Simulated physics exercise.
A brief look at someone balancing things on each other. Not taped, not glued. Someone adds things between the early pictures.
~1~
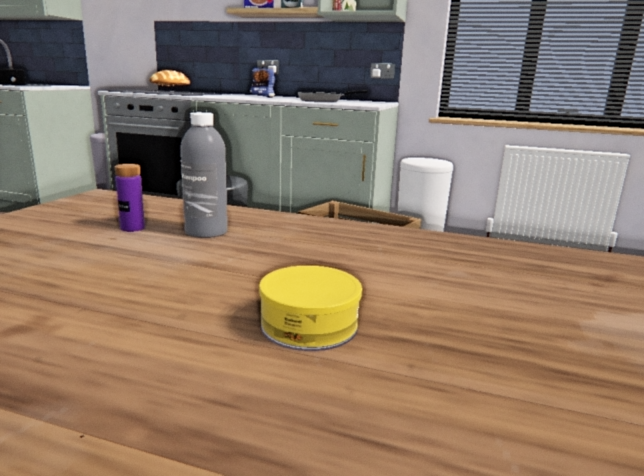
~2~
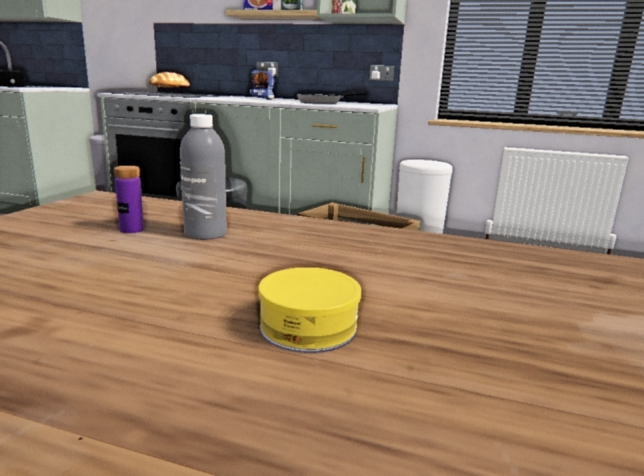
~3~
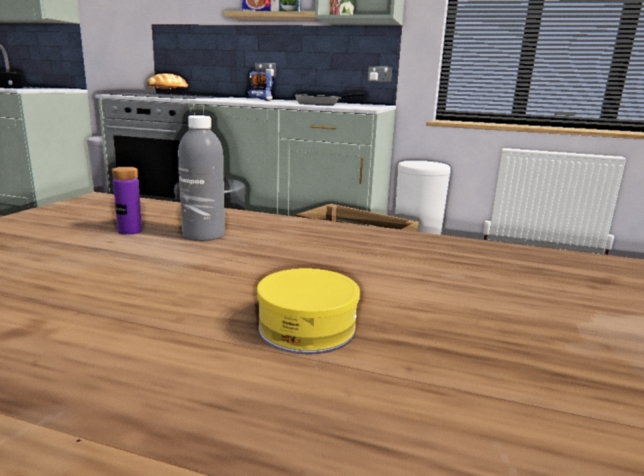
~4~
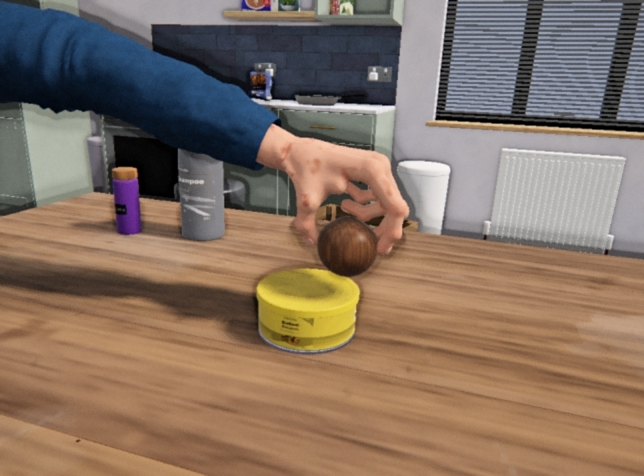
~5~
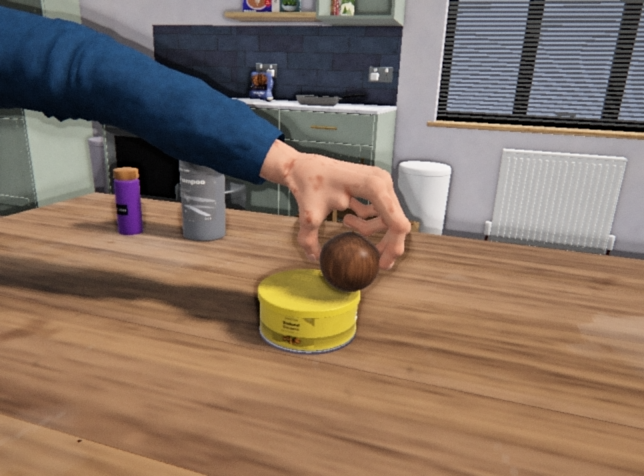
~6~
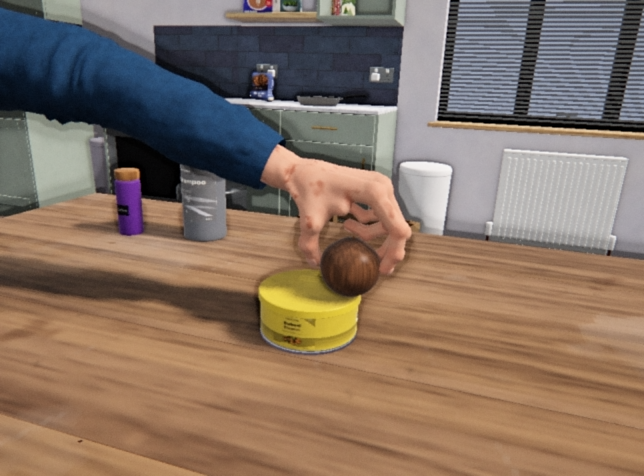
A hand in a blue sleeve lowers a brown onion onto a yellow tub's right edge.
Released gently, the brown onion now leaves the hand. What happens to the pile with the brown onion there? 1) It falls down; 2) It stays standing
Answer: 2.
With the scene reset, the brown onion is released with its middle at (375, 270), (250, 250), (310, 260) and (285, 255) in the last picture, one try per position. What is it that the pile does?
Try one: It topples; try two: It topples; try three: It stands firm; try four: It stands firm.
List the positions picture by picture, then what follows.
In the first picture, the last thing is not in view yet; grey bottle (204, 175).
In the second picture, the last thing is not in view yet; yellow tub (309, 307).
In the third picture, the last thing is not in view yet; purple shaker (127, 201).
The fourth picture shows on its way; brown onion (348, 246); grey bottle (201, 178).
The fifth picture shows in place under the hand; brown onion (350, 261); yellow tub (309, 309).
The sixth picture shows in place under the hand; brown onion (350, 266); purple shaker (129, 202).
Then, 0.30 s after the last picture, nothing has stirred.
Then, 0.70 s after the last picture, brown onion resting near (350, 267).
At rest, all 4 in place. Seen from the same camera at the end, brown onion near (350, 267). The pile keeps its balance.
